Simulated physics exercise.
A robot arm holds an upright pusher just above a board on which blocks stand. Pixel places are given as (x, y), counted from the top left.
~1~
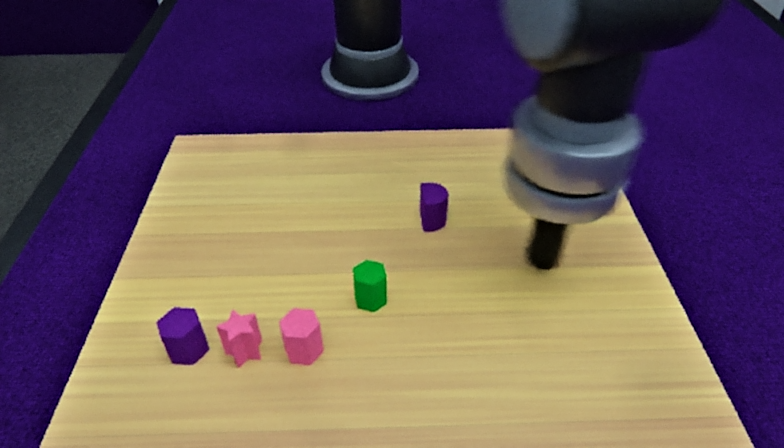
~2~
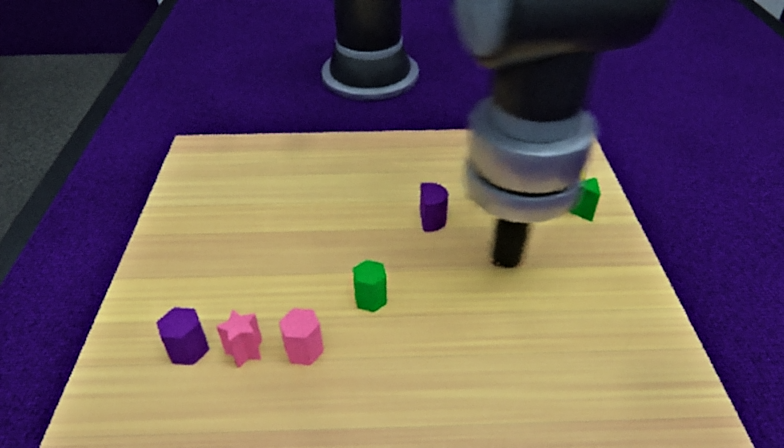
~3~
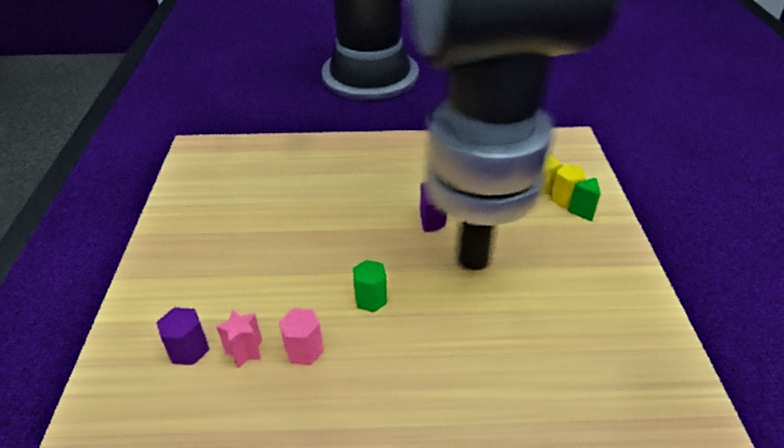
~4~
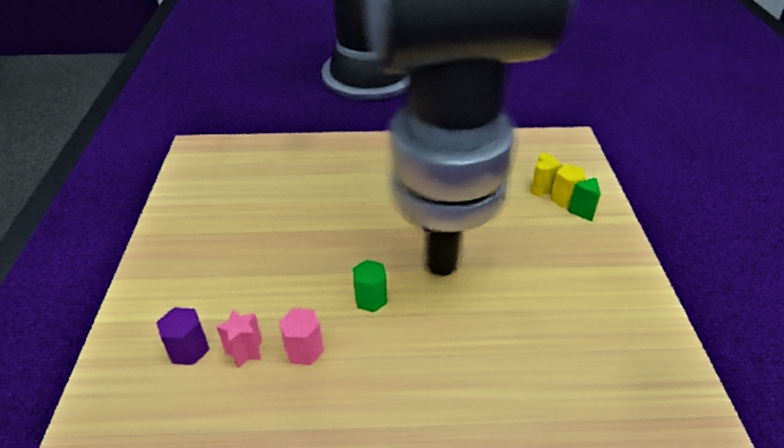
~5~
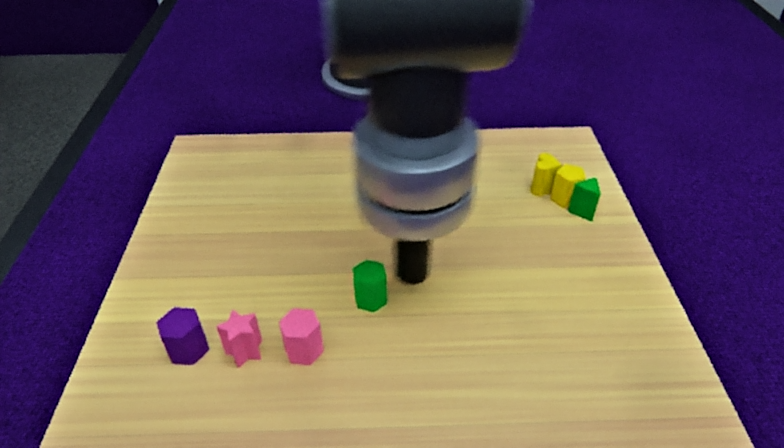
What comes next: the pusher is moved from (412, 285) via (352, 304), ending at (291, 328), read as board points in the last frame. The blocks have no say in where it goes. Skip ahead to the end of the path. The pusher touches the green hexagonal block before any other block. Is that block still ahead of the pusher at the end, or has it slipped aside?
It rides in front to the end.
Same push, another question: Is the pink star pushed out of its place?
Yes
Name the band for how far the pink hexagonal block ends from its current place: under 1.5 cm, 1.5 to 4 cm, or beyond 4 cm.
Moves 1.5 to 4 cm.
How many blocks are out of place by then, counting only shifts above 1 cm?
Going by the path, three or more blocks will move.
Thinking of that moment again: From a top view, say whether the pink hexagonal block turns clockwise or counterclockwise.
It goes anticlockwise.
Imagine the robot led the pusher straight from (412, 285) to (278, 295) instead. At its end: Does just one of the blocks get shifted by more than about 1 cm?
Yes.
What follows on the original path. One third of the way, pusher at (370, 285); green hexagonal block at (339, 283), turned 20° anticlockwise.
Two thirds of the way, pusher at (330, 300); pink hexagonal block at (294, 327), turned 15° anticlockwise; green hexagonal block at (296, 299), turned 25° anticlockwise.
At the end, pusher at (288, 316); purple hexagonal block still; pink star at (221, 331), turned 30° anticlockwise; pink hexagonal block at (283, 338), turned 55° anticlockwise; green hexagonal block at (251, 314), turned 15° anticlockwise.
